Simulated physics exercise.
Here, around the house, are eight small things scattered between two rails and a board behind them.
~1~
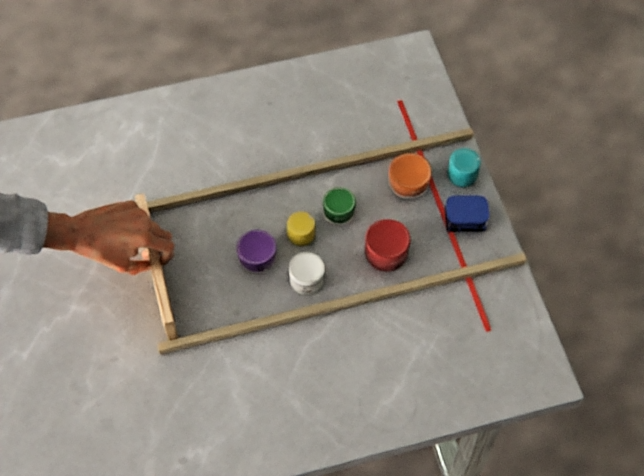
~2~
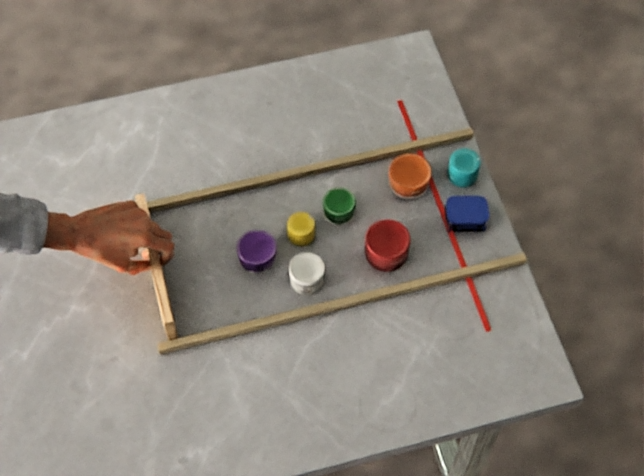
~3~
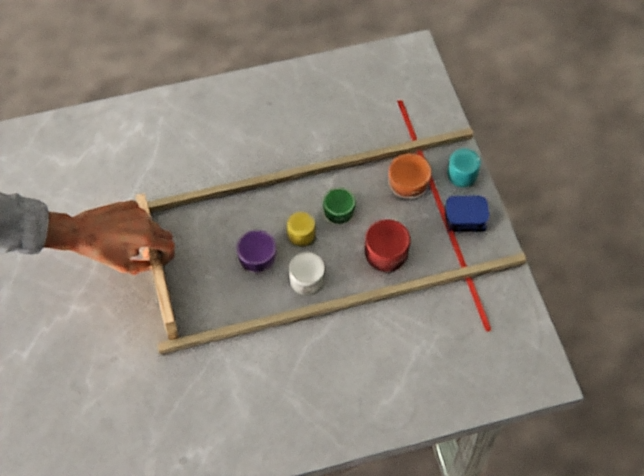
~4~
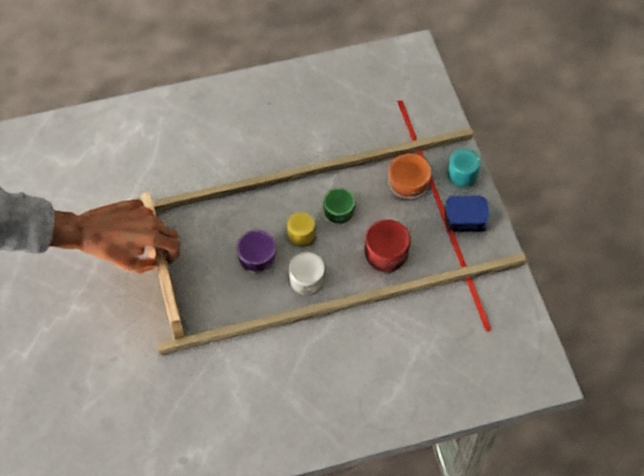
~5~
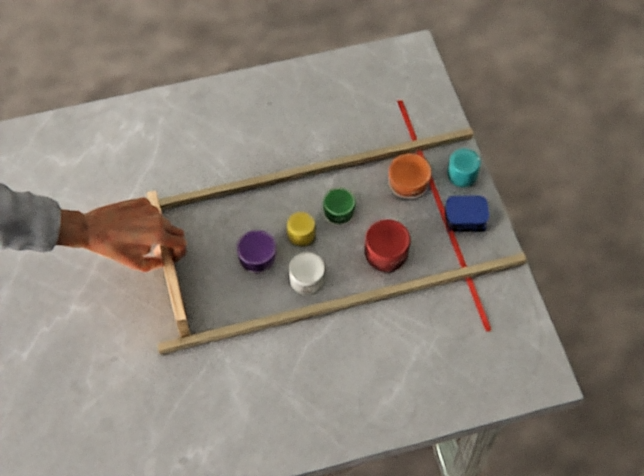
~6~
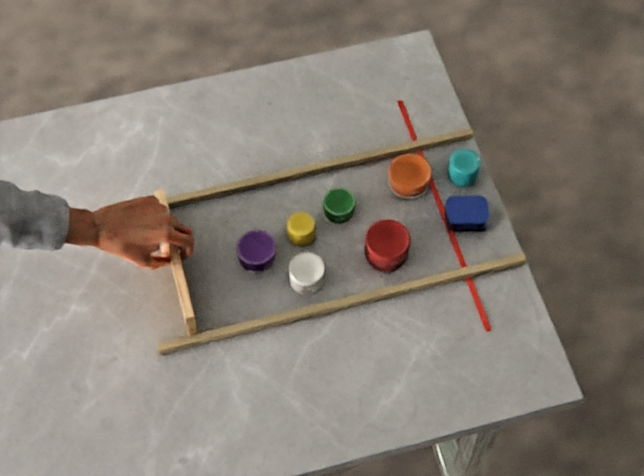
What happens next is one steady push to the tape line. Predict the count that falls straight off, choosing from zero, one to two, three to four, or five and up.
The count that falls off is a single one or a pair.
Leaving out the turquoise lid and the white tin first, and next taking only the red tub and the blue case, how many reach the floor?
The number fallen is 0, and in the other try 1.
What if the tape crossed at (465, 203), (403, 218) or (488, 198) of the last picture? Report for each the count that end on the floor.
The counts come to 4, then 0, then 8.
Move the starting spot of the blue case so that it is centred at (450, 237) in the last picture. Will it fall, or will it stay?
From that position it ends up off.
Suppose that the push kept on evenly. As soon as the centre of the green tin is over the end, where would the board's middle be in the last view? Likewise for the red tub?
About (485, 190), and about (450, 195) for the other.
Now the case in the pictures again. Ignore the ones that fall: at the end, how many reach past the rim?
Result: 2.
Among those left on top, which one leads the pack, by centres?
Result - foremost is the red tub.
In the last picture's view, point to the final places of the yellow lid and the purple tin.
Final positions: Near (447, 181); near (463, 207).
Early on, none off yet; turquoise lid at rest near (464, 168); blue case at rest near (466, 214); orange pot at rest near (410, 176).
Finally, the number that fall off is one or two; lost, blue case and turquoise lid.
